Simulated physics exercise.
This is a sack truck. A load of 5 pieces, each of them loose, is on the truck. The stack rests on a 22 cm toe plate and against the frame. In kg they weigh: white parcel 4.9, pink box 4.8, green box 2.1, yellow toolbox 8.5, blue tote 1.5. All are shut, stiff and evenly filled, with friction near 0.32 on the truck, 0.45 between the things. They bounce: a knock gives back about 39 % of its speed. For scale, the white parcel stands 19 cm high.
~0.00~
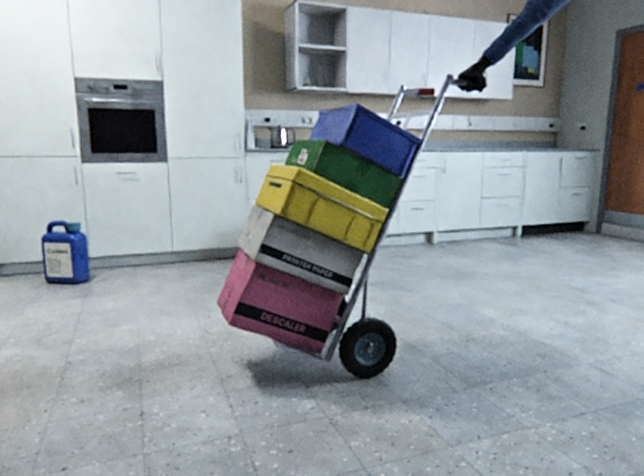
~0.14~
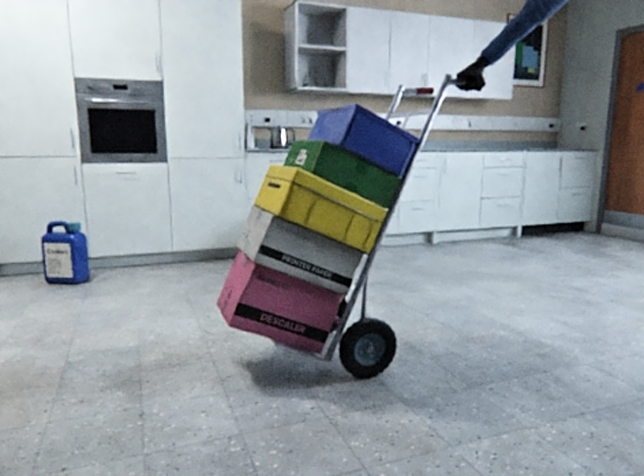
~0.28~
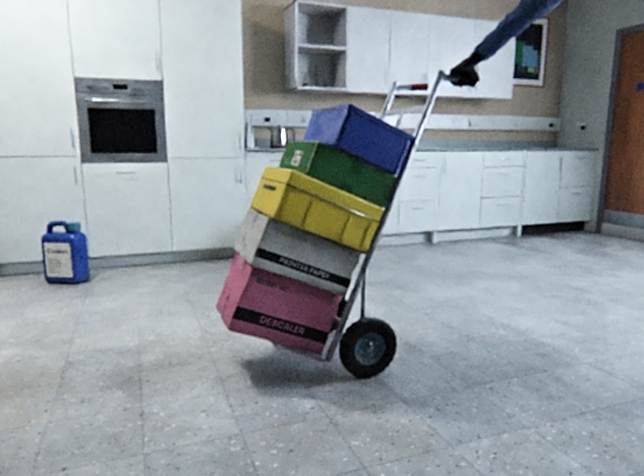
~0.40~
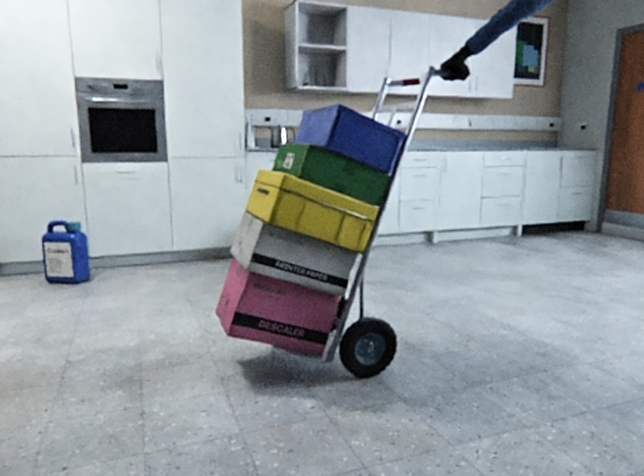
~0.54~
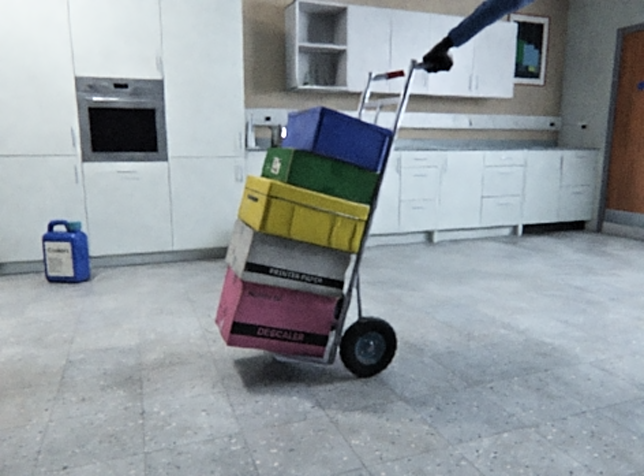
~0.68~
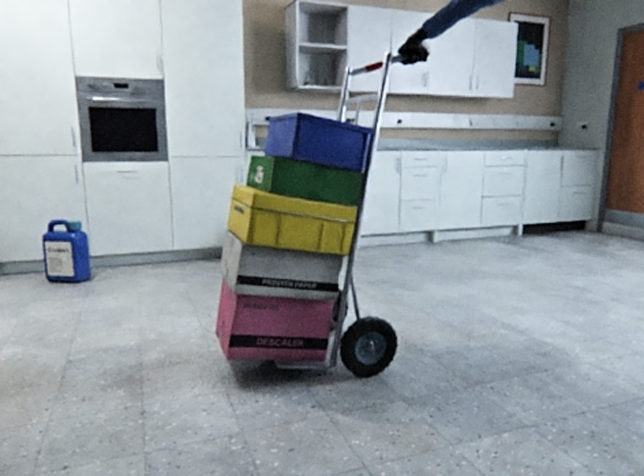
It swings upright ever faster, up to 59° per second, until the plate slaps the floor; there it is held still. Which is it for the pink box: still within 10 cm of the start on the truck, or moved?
The pink box keeps its place.
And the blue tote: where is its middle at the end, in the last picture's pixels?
Near (247, 154).
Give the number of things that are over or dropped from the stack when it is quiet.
In all, 0.
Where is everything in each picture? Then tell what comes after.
The first frame shows leaning back 25°; pink box (279, 299); white parcel (299, 249).
The second frame shows leaning back 25°; yellow toolbox (318, 207); blue tote (358, 143).
The third frame shows leaning back 23°; white parcel (296, 251); green box (334, 173).
The fourth frame shows leaning back 20°; yellow toolbox (309, 209); blue tote (346, 141).
The fifth frame shows leaning back 16°; white parcel (287, 257); green box (317, 175).
The sixth frame shows leaning back 10°; pink box (273, 317); yellow toolbox (289, 219).
By 0.98 s, truck upright; pink box rocked 4° off its seat near (269, 330); blue tote rocked 4° off its seat; green box rocked 4° off its seat.
When it is over (1.5 s), not toppled but over 10 cm from the start, blue tote; the other 4 within 10 cm of the start. End places, in pixels of the last picture, pink box near (269, 331).
